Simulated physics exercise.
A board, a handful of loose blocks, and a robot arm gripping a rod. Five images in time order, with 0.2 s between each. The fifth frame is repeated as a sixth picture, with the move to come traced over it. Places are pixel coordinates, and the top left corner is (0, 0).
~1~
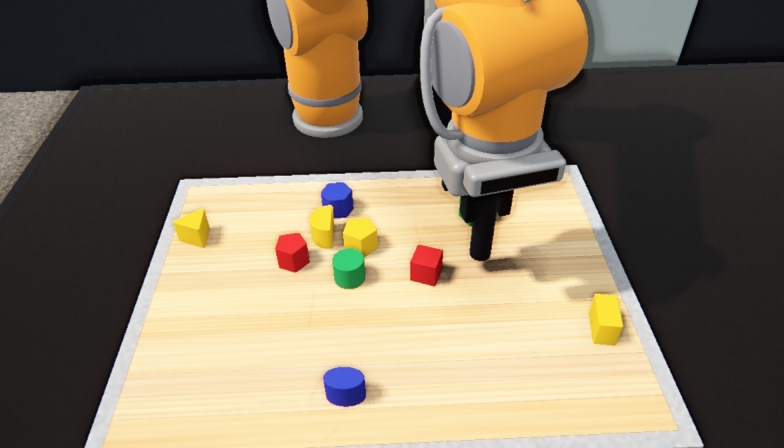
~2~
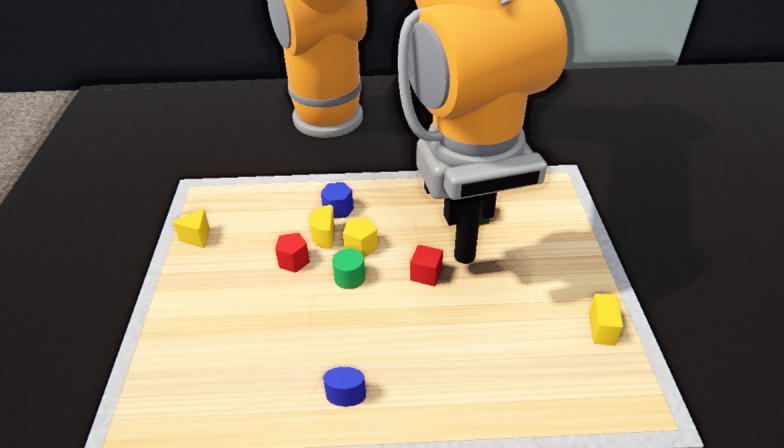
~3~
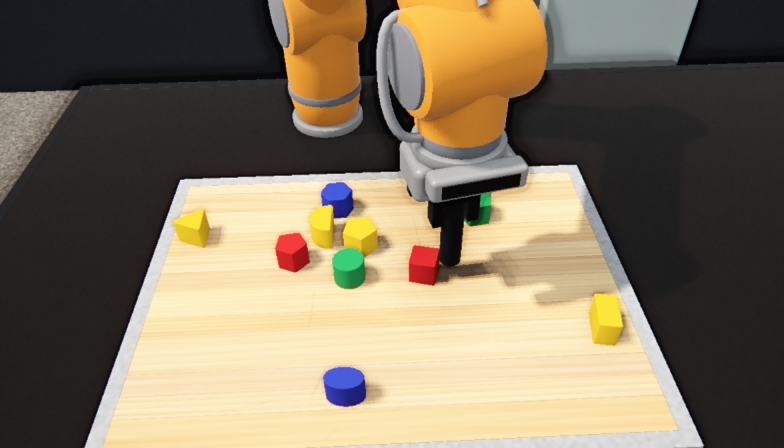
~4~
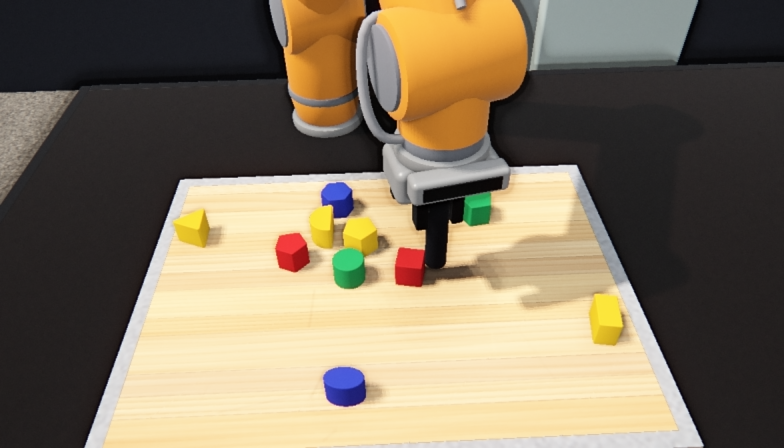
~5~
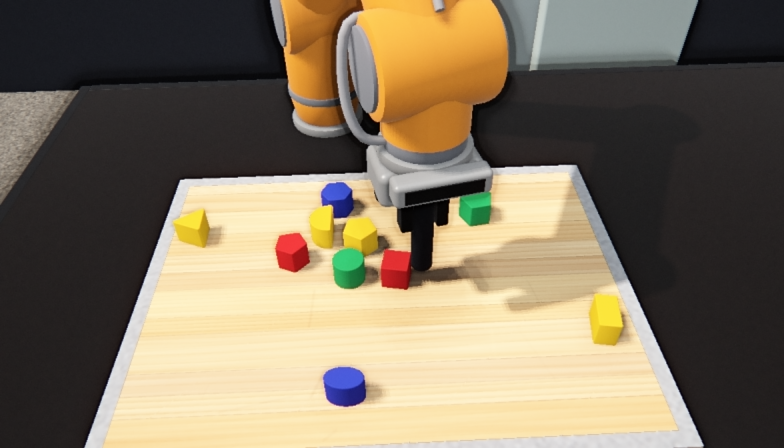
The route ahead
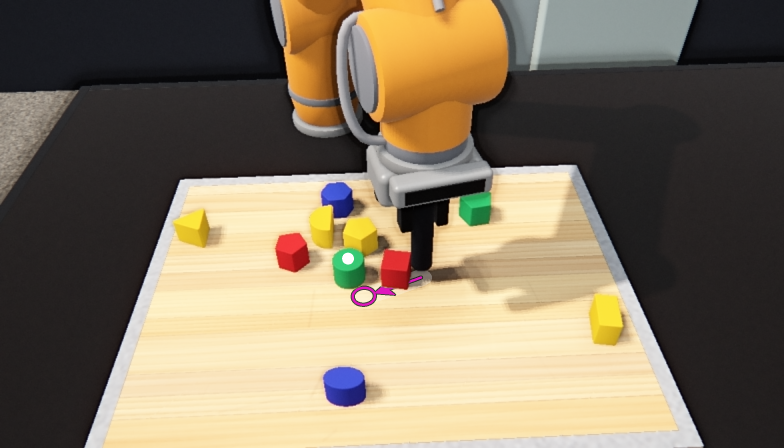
An orange robot arm holding a black rod works over a pale wooden board on a dark table, seen from a fixed, raised view in front. Red, yellow, green and blue blocks lie scattered about, with a green disc near the middle and a blue one below. The rod slides left, meets the red square block and pushes it left towards the green disc.
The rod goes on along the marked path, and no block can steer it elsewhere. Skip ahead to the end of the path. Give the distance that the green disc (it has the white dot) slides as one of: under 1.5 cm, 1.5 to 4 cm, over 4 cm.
Shift: 1.5 to 4 cm.
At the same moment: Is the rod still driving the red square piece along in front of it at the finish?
Short answer: Yes.
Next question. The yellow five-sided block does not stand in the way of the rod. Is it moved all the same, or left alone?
The result: It stays put.
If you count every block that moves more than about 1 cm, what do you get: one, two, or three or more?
Of all the blocks, two travel more than a centimetre.
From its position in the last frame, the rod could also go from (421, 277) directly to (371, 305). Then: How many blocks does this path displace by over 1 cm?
Blocks that move over 1 cm: Two.
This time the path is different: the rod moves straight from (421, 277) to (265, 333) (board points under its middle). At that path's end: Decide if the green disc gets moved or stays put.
Moved off its spot.
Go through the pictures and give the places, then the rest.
In the first picture, rod tip at (480, 254); block tops, green disc at (348, 259); yellow five-sided block at (360, 227); red square piece at (427, 255).
In the second picture, rod at (465, 257); blocks unchanged.
In the third picture, rod at (450, 259); red square piece at (424, 255).
In the fourth picture, rod at (435, 262); red square piece at (410, 257).
In the fifth picture, rod at (421, 264); green disc at (348, 259); yellow five-sided block at (360, 227); red square piece at (396, 259).
Path on the board, from (421, 277) through (393, 287) to (364, 296); the dot is on the green disc.
What follows on the original path. Halfway along, rod at (393, 274); green disc at (339, 258); red square piece at (367, 266).
At the end, rod at (363, 283); green disc at (318, 255); yellow five-sided block in place; red square piece at (338, 271), turned 25° clockwise.
